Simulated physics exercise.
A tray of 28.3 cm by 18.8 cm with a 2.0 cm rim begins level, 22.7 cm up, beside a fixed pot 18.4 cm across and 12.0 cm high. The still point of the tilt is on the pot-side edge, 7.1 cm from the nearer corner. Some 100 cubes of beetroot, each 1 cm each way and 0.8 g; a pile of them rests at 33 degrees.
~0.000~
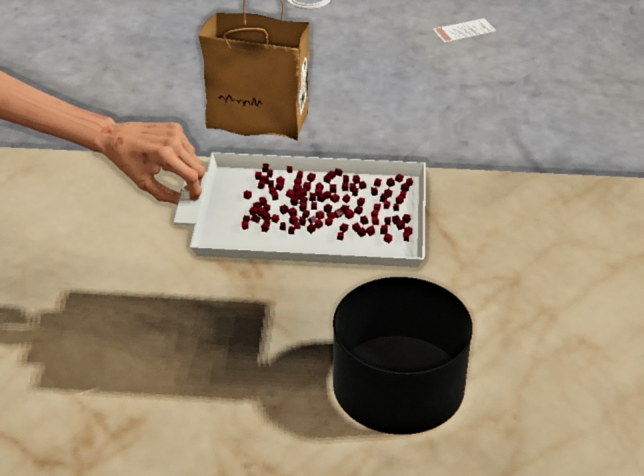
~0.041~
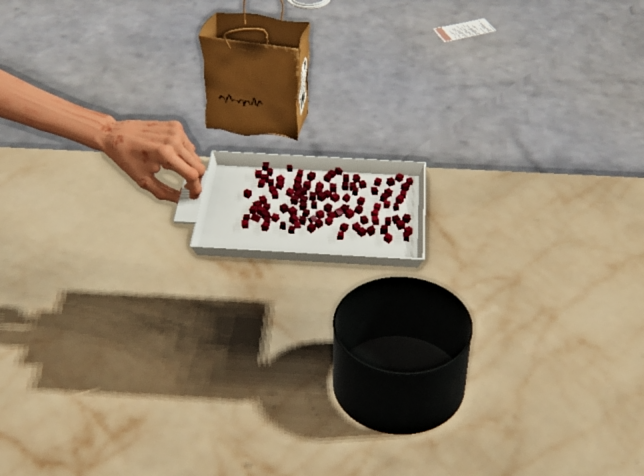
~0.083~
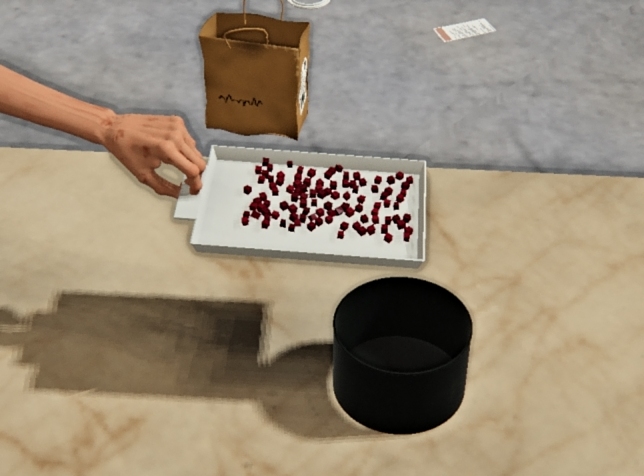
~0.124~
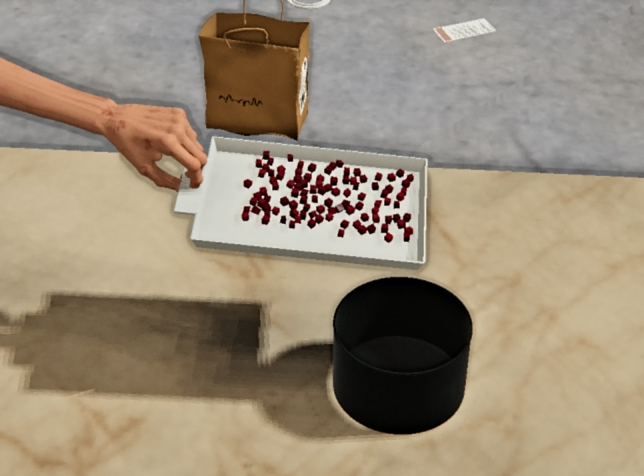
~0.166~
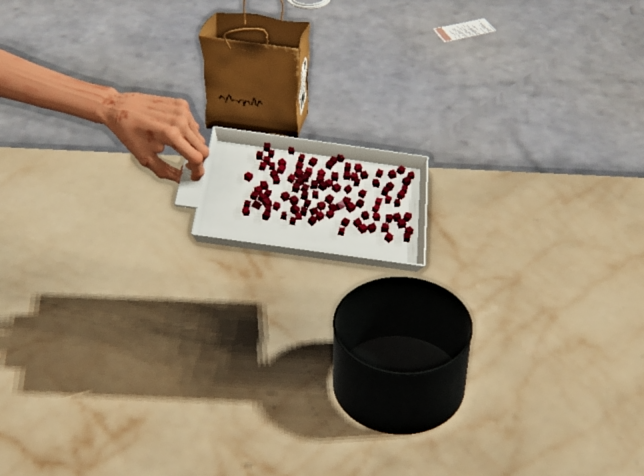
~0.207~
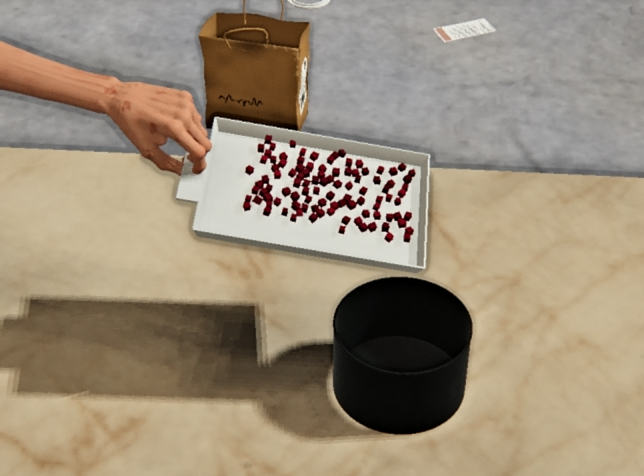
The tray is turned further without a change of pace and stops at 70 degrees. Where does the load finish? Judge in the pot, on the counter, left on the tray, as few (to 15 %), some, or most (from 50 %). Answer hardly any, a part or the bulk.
In the pot: The bulk; on the counter: Hardly any; left on the tray: A part.
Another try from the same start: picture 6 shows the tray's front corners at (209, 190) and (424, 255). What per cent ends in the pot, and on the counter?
Pot 5, counter 55.
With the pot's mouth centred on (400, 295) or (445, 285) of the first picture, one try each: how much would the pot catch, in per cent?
About 25 and 10 per cent.
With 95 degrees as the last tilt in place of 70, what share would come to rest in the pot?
Then about 95 per cent.
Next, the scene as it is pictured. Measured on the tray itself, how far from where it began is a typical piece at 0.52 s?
About 1 cm.
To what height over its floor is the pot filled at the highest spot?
Some 2.0 cm.
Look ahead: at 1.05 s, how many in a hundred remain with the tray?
Some 40 per cent of the load.
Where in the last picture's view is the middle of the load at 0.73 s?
At about (395, 247).
After 0.52 s, tilt 41 degrees; the tray holds 100 %, the pot 0 %.
Then, at 0.73 s, tilt 60 degrees; the tray holds 95 %, the pot 0 %.
Then, at 1.05 s, tilt 70 degrees; the tray holds 40 %, the pot 55 %.
At rest (2.1 s), pot 60 %, counter 5 %, tray 35 %.
